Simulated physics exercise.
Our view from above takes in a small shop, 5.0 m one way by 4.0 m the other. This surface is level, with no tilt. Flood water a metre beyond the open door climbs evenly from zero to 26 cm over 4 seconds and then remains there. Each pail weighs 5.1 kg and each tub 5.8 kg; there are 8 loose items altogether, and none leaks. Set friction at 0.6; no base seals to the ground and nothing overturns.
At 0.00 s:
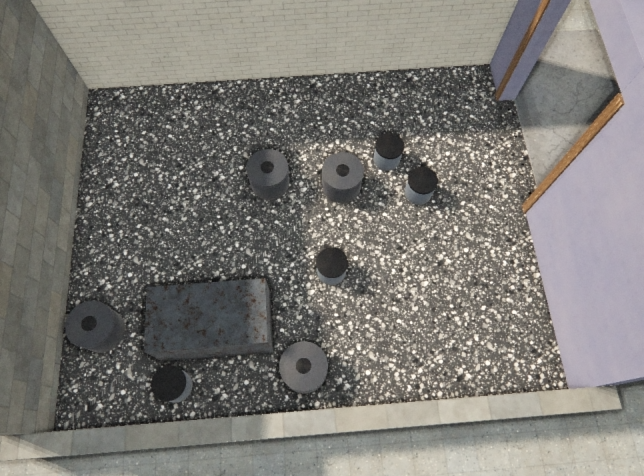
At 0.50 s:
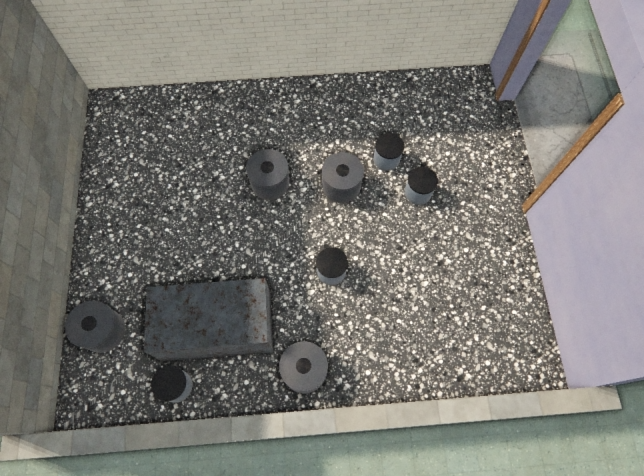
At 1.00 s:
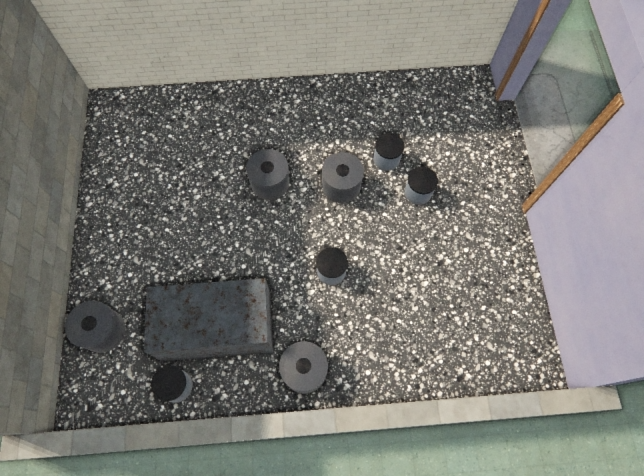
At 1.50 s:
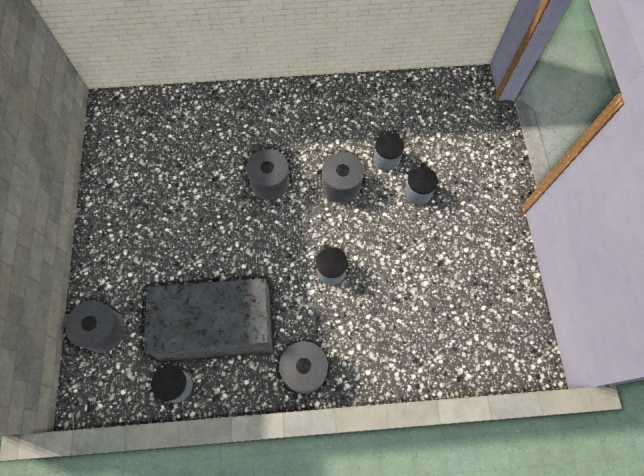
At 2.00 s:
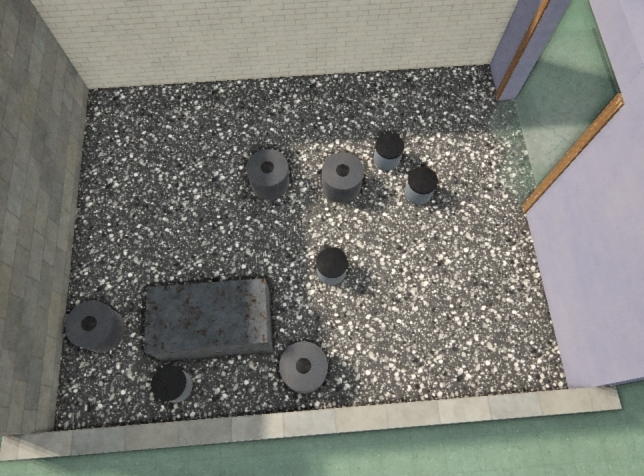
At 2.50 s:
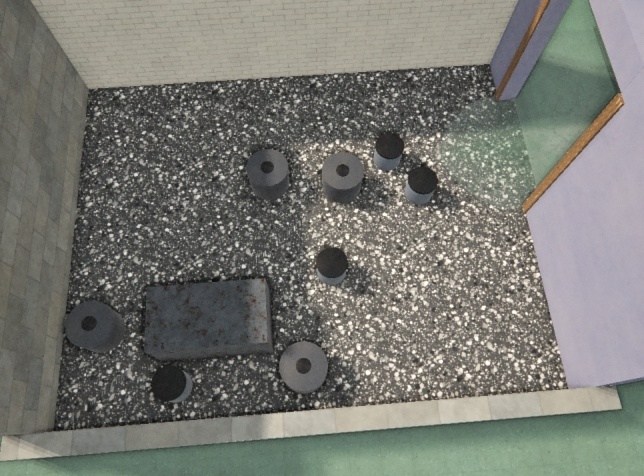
In a small walled space seen from above, dark round containers and a rectangular block stand on speckled gravel-like ground. Greenish water appears along the outside of the front edge and beyond the opening at right, then spreads through the opening onto the speckled floor, while the objects stay still.
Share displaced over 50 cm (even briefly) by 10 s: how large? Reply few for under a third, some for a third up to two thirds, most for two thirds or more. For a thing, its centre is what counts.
Most.
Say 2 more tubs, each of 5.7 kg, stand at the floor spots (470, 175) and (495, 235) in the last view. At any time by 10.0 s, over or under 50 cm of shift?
One by one: Above; below.
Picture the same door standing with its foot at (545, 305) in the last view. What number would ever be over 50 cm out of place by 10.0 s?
6.
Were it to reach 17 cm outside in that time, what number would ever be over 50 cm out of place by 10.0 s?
That would make 5 of them.
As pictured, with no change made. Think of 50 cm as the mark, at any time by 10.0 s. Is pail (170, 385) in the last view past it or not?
It is under.
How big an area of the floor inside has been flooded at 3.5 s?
My estimate is roughly 3.5 m2.
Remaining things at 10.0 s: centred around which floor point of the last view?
I'd put it around (164, 353).
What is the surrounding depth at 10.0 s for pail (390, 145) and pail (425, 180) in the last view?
Depths: Near 15 cm, then near 15 cm.
After 3.5 s 0 of 8 are over 50 cm from their spots; 0 afloat.
After 4.5 s 2 of 8 are over 50 cm from their spots; 0 afloat.
After 7.0 s 6 of 8 are over 50 cm from their spots; 6 afloat.
After 10.0 s 7 of 8 are over 50 cm from their spots, and 7 have been at some point; 8 afloat.
